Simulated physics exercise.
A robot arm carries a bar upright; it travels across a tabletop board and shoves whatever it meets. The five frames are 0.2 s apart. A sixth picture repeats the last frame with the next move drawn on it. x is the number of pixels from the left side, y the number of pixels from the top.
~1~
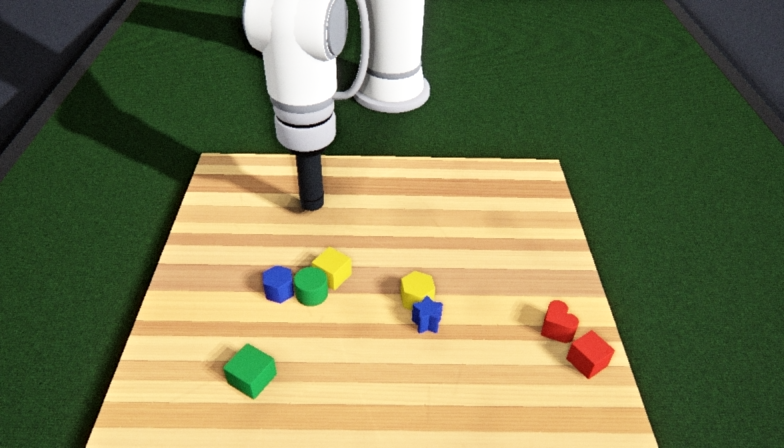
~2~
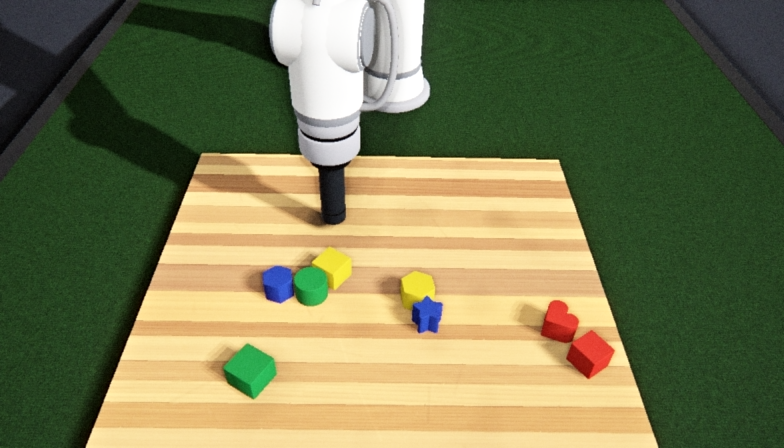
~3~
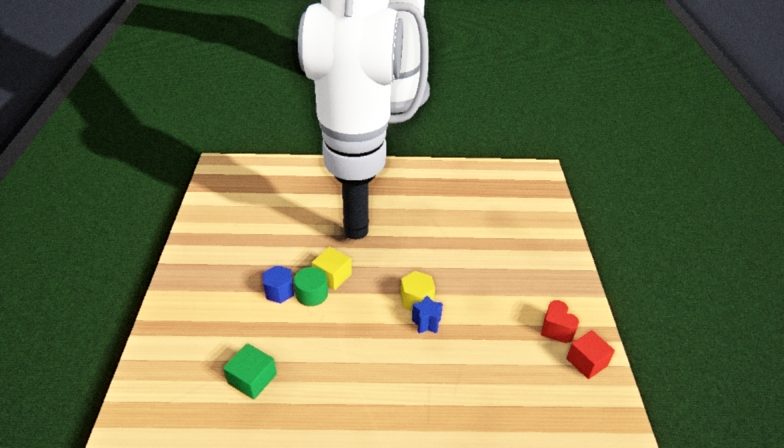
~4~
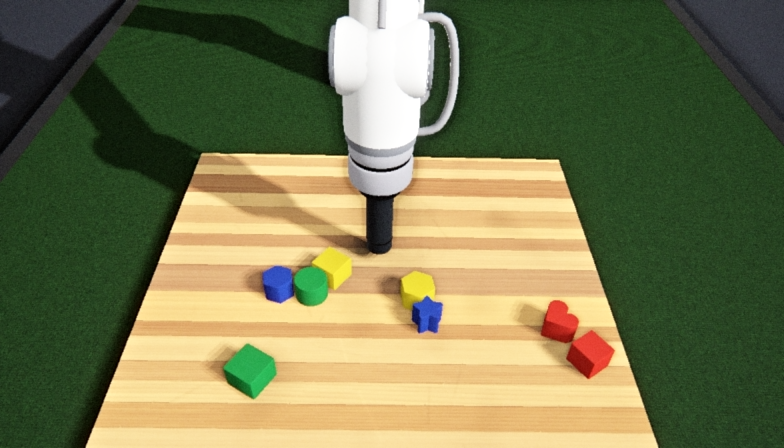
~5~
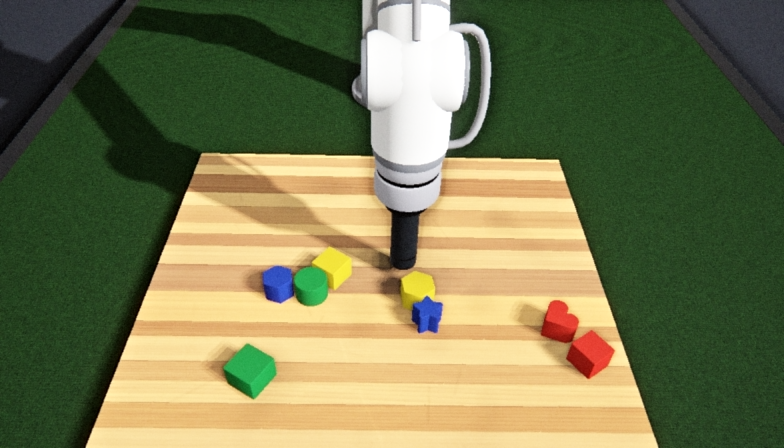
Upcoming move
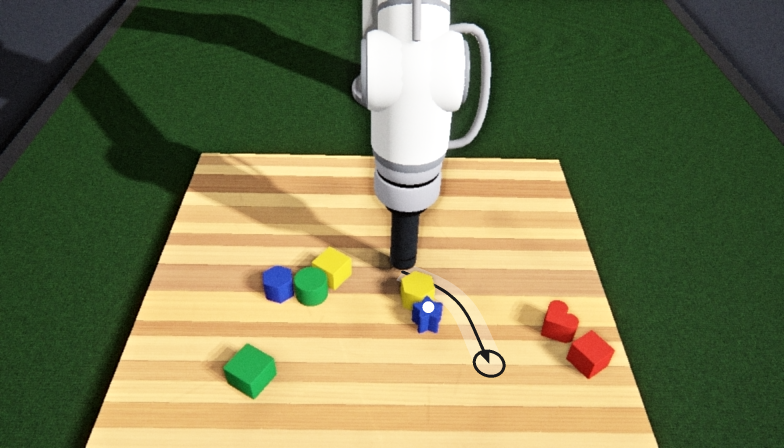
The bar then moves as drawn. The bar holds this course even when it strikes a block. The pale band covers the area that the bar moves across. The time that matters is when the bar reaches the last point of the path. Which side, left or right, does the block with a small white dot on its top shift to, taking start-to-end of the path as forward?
It is displaced to the right.
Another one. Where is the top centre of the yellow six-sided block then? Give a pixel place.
It comes to (433, 296).
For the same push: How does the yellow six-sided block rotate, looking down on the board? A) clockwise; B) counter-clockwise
Letter A.
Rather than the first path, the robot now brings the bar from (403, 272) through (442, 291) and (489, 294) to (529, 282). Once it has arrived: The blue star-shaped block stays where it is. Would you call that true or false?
Verdict: False.
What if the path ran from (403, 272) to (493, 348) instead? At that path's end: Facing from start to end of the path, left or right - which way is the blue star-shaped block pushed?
The right-hand side.
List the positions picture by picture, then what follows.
In the first frame, lower end of the bar at (312, 204), tops of blocks, yellow square block at (331, 260), yellow six-sided block at (418, 284), blue star-shaped block at (428, 307).
In the second frame, bar at (334, 218), blocks as before.
In the third frame, bar at (356, 232), blocks as before.
In the fourth frame, bar at (379, 247), blocks as before.
In the fifth frame, bar at (403, 262), yellow square block at (331, 260), yellow six-sided block at (418, 284), blue star-shaped block at (428, 307).
The drawn path runs from (403, 272) by way of (443, 290) and (471, 322) to (489, 363); the dot is on the blue star-shaped block.
What follows on the original path. One third of the way, bar at (445, 281); yellow six-sided block at (430, 293), turned 65° clockwise; blue star-shaped block at (429, 319).
Two thirds of the way, bar at (473, 313); yellow six-sided block at (433, 296), turned 85° clockwise; blue star-shaped block at (427, 321).
At the end, bar at (491, 354); yellow square block not moved; yellow six-sided block at (433, 296), turned 85° clockwise; blue star-shaped block at (427, 321).
